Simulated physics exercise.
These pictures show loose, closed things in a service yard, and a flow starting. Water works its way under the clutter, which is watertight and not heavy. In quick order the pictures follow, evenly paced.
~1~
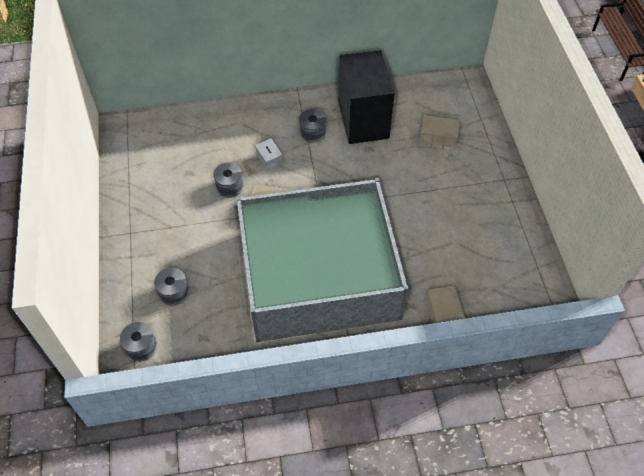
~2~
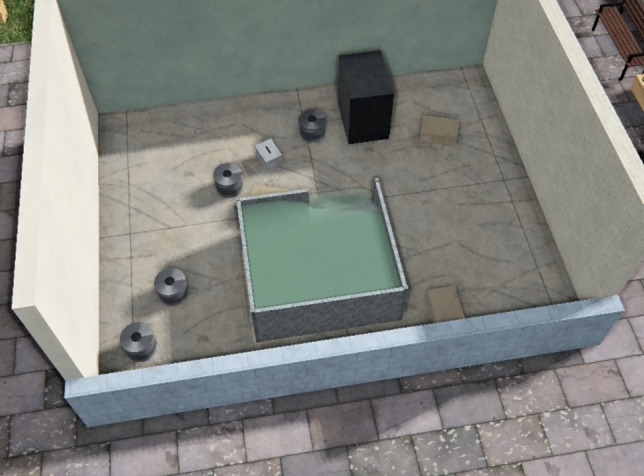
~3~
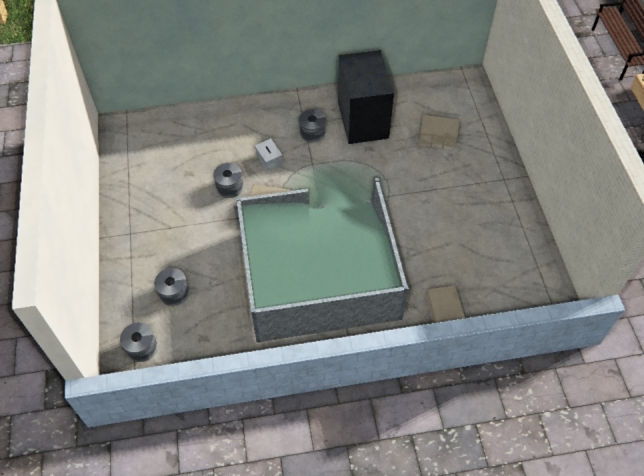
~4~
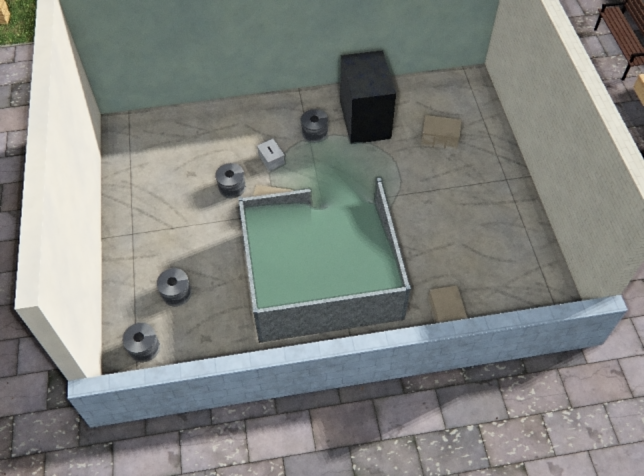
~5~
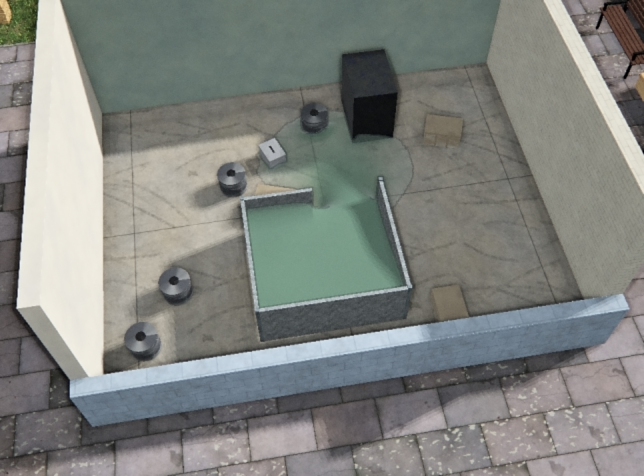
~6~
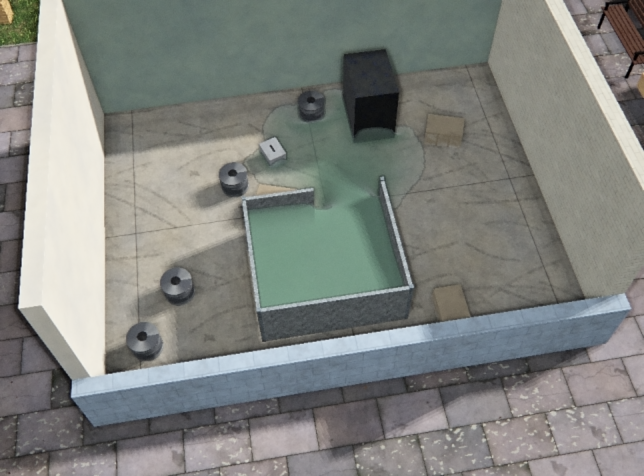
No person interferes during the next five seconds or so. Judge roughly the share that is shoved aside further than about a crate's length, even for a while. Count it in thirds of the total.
Midway band.
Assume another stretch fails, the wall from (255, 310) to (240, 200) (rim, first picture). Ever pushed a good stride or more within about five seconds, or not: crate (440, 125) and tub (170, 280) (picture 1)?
The first: Stayed short; the second: Cleared that distance.
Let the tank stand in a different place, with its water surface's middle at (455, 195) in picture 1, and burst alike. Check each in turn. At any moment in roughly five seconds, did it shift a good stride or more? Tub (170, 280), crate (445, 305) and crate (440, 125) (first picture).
Result per object - stayed close, stayed close, went far.
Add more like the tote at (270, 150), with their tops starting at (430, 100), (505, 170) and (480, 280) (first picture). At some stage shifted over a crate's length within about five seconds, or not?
Each in turn: Pushed clear, pushed clear, stays in place.
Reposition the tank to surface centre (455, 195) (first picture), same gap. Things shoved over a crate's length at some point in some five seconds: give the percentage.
My answer would be about 40 in a hundred.
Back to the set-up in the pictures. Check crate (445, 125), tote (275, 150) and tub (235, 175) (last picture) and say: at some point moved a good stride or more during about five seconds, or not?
Went a long way, then went a long way, then never got far.
A moment on, 1 of 8 are well off their spots; 0 afloat.
Next, 3 of 8 are well off their spots; 3 afloat.
Later, 3 of 8 are well off their spots; 3 afloat.
In the end, 3 of 8 are well off their spots, and 3 have been at some point; 3 afloat.
